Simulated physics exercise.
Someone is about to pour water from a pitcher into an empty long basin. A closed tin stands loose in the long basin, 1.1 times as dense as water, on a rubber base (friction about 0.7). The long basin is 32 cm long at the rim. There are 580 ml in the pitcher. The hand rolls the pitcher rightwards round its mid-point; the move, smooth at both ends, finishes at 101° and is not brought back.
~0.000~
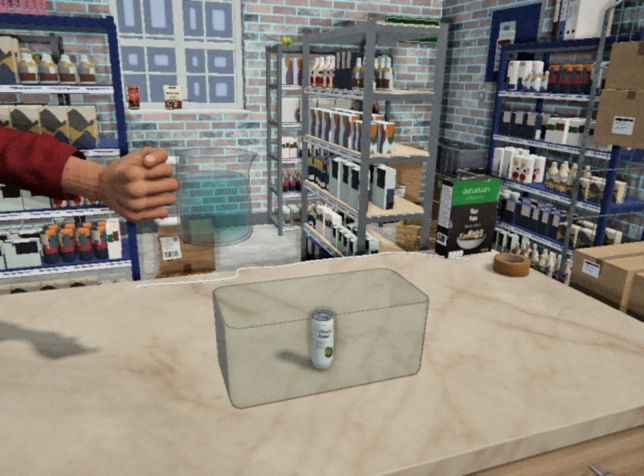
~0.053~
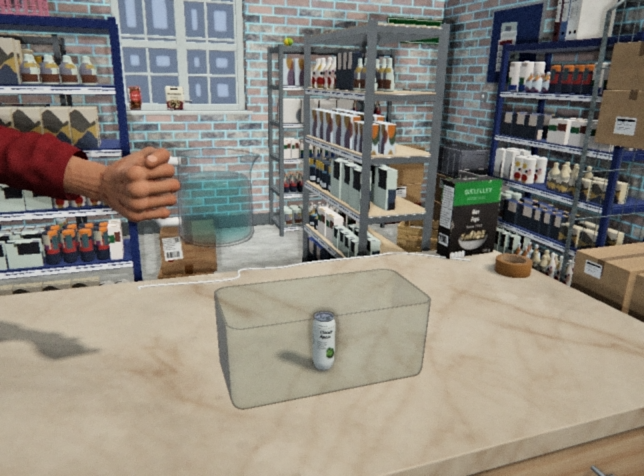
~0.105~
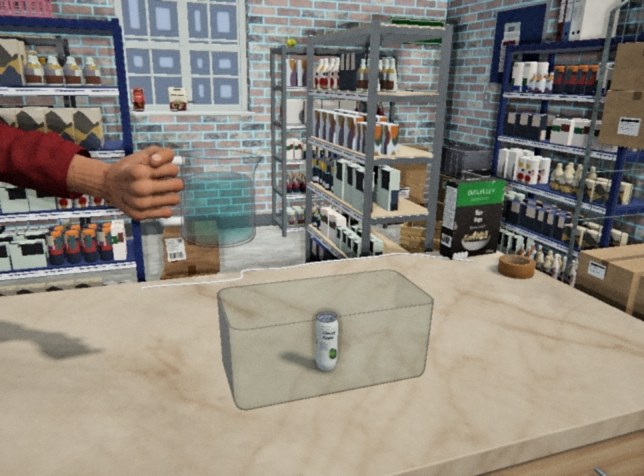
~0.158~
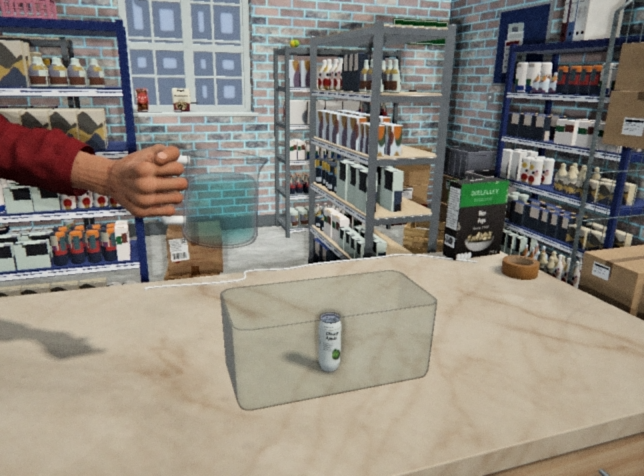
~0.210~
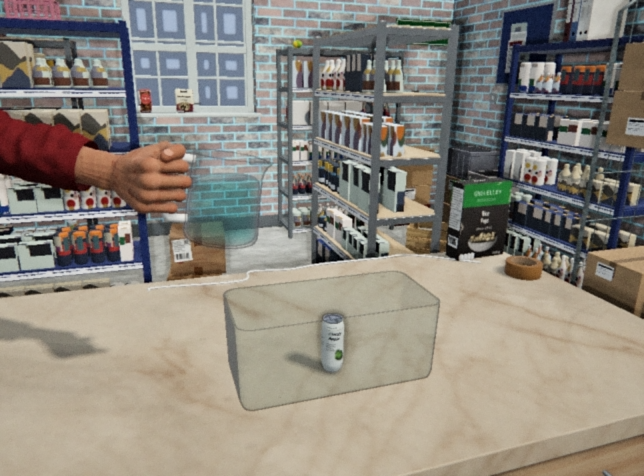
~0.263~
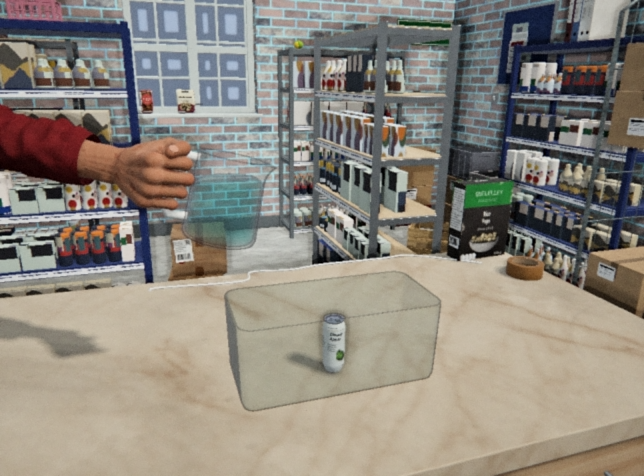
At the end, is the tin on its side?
It keeps standing.
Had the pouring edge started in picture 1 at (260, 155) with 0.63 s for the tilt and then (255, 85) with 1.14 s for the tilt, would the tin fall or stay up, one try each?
First it goes over; then it stays up.
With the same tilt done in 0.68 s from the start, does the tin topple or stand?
Then it falls.
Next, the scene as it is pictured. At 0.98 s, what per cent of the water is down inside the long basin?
Some 34 per cent.
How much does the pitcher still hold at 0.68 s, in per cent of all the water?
Some 90 per cent.
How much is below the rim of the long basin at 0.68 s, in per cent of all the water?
Some 0 per cent.
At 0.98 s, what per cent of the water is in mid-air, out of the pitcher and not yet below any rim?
About 26 per cent.
By 0.68 s the tilt is 65° and 91 per cent is still to pour; the tin stands where it began.
By 0.98 s the tilt is 96° and 40 per cent is still to pour; the tin stands where it began.
By 1.30 s the tilt is 101° and 9 per cent is still to pour; the tin leans 4°.
By 1.64 s the tilt is 101° and 1 per cent is still to pour; the tin stands 1 cm from where it began.
At rest the tin stands 1 cm from where it began.
